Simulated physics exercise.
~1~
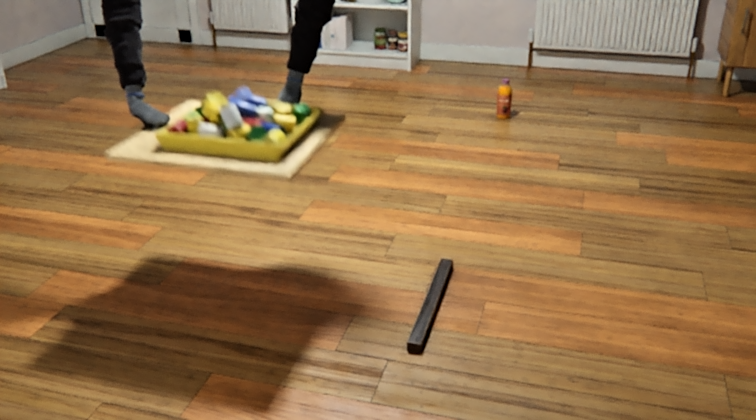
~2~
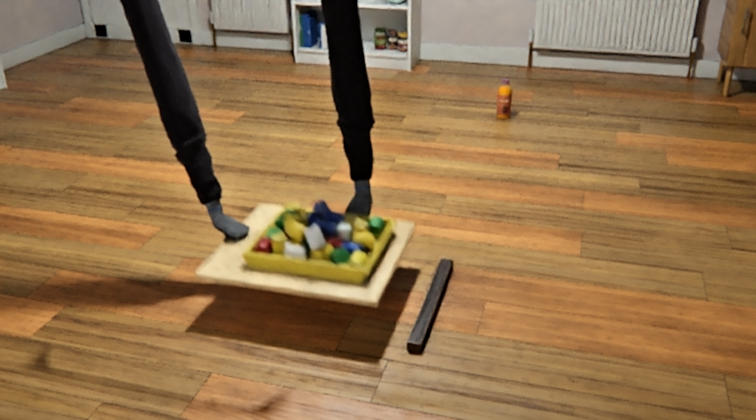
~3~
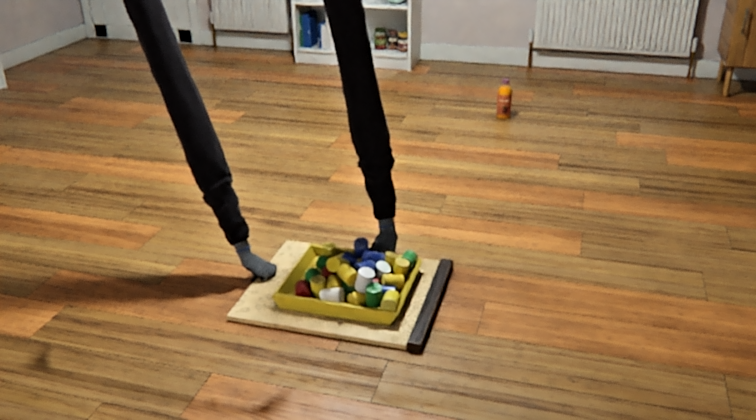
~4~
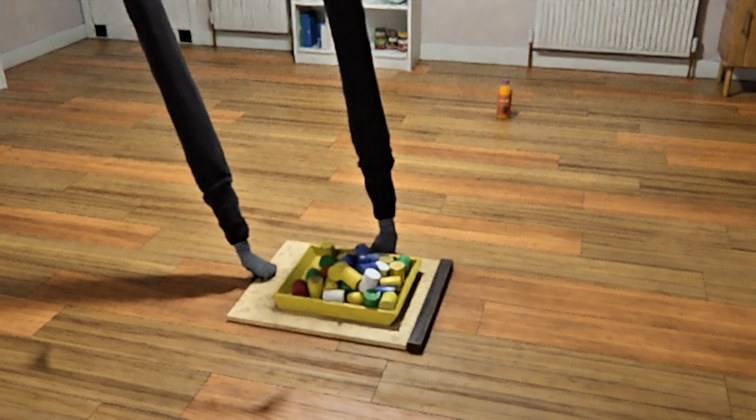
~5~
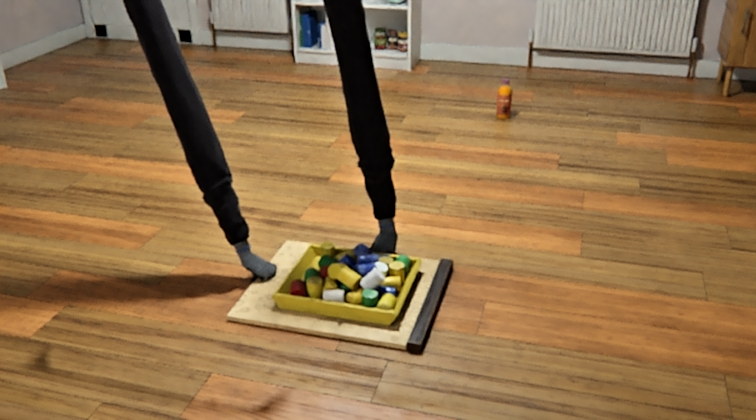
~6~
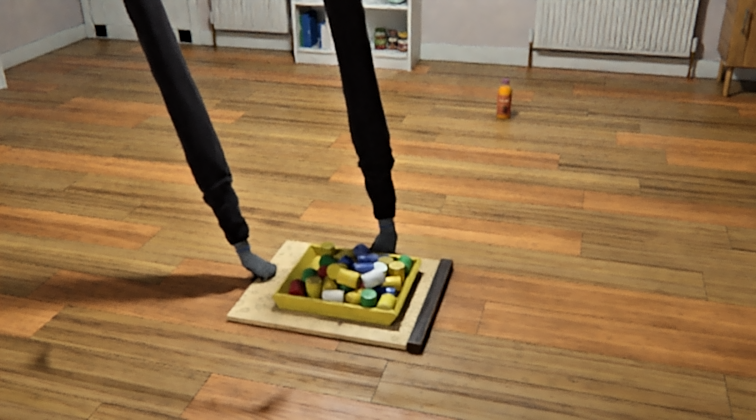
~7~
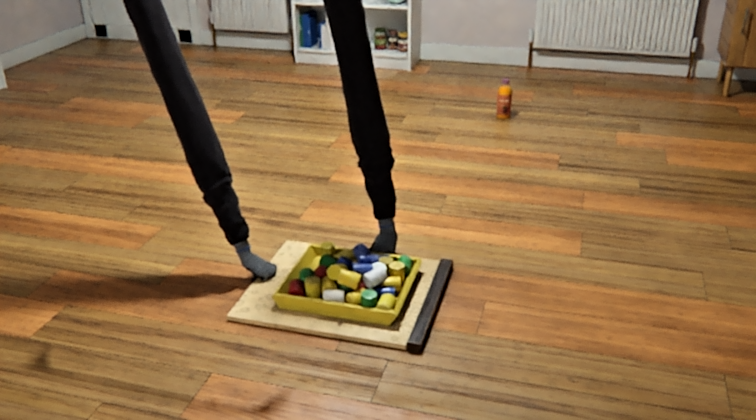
A shallow yellow tray heaped with small, mostly cylindrical containers in yellow, green, white, blue and red sits on a pale board, seen from a fixed, raised viewpoint in a wood-floored room. Two dark-sleeved arms with grey hands grip the board's far side. A black bar lies on the floor at centre right, with an orange bottle, white shelves and radiators behind. The arms swing the board right and down through the air, landing it flat against the bar. The containers tumble and shift inside the tray, then settle, all still within its walls, while the hands stay on the board.
